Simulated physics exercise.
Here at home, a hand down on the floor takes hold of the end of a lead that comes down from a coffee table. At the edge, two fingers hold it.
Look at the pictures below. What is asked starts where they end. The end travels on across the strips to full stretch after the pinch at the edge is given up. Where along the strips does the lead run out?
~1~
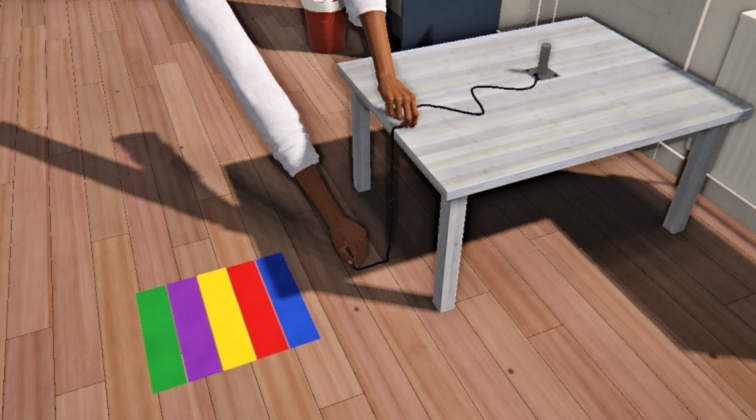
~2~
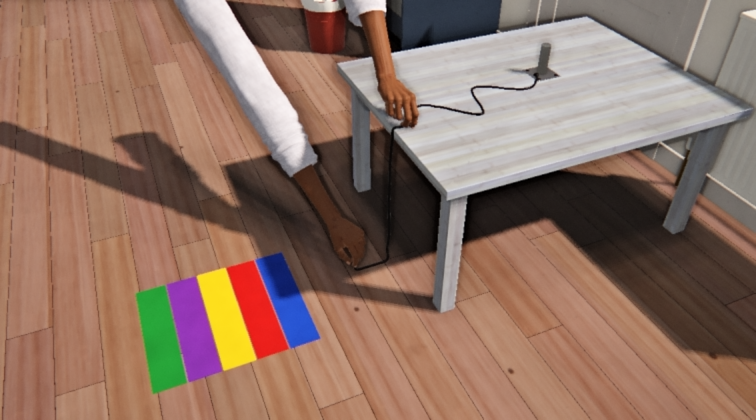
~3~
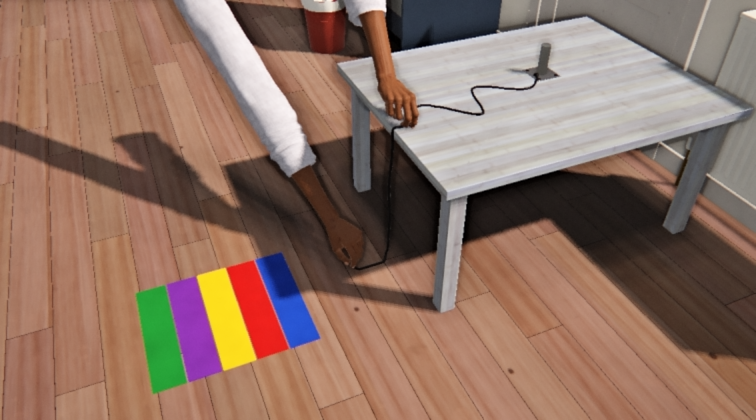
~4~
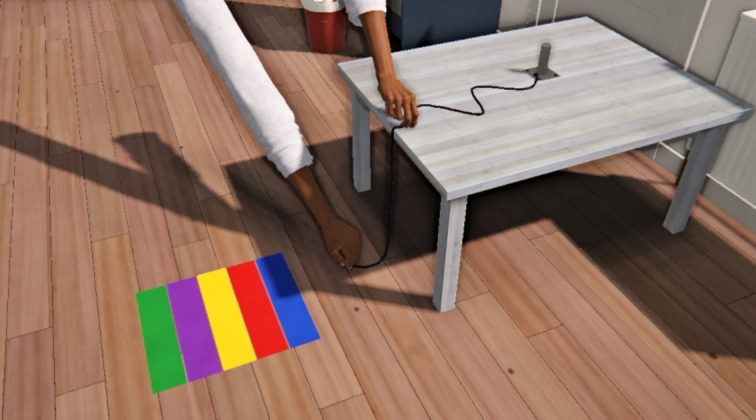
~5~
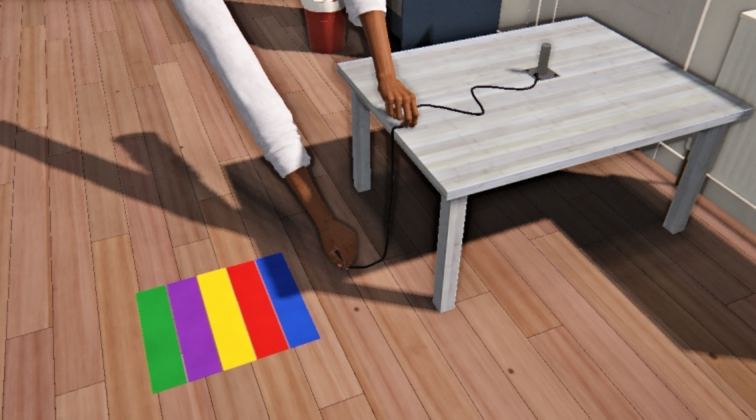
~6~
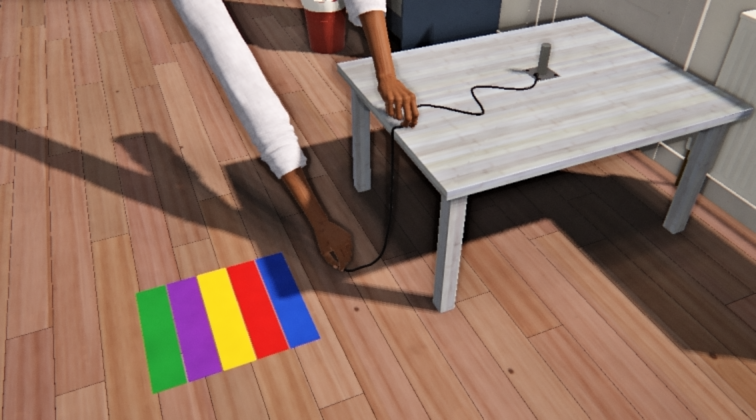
Over the green strip.
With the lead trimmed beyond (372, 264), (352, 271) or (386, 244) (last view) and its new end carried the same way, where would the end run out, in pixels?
I'd expect it near (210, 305) on the first try, near (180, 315) on the second and near (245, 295) on the third.
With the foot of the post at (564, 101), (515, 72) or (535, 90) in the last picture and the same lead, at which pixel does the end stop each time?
Going through them in sequence: (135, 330), (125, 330) and finally (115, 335).
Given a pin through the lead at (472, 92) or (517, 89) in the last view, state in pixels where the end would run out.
Try one ends near (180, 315), try two near (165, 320).
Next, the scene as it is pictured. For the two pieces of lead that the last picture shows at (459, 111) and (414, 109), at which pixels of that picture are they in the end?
Roughly at (404, 119), and the other roughly at (361, 146).
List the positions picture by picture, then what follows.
End (354, 262); blue (298, 326); red (267, 336); yellow (234, 346); purple (201, 357); green (166, 368), in the first frame.
End (352, 263); lead through (529, 88) (473, 95) (447, 109) (403, 126) (389, 190) (388, 244), in the second frame.
End (350, 264), in the third frame.
End (346, 265); lead through (529, 88) (473, 95) (447, 109) (403, 126) (391, 189) (387, 244), in the fourth frame.
End (343, 266), in the fifth frame.
End (339, 267); lead through (529, 88) (473, 95) (447, 109) (403, 126) (392, 189) (385, 245), in the sixth frame.
Soon after, end near (205, 307); over yellow.
Then, end near (173, 316); over purple.
At full stretch, end near (154, 322); over green. It halts on the green strip.
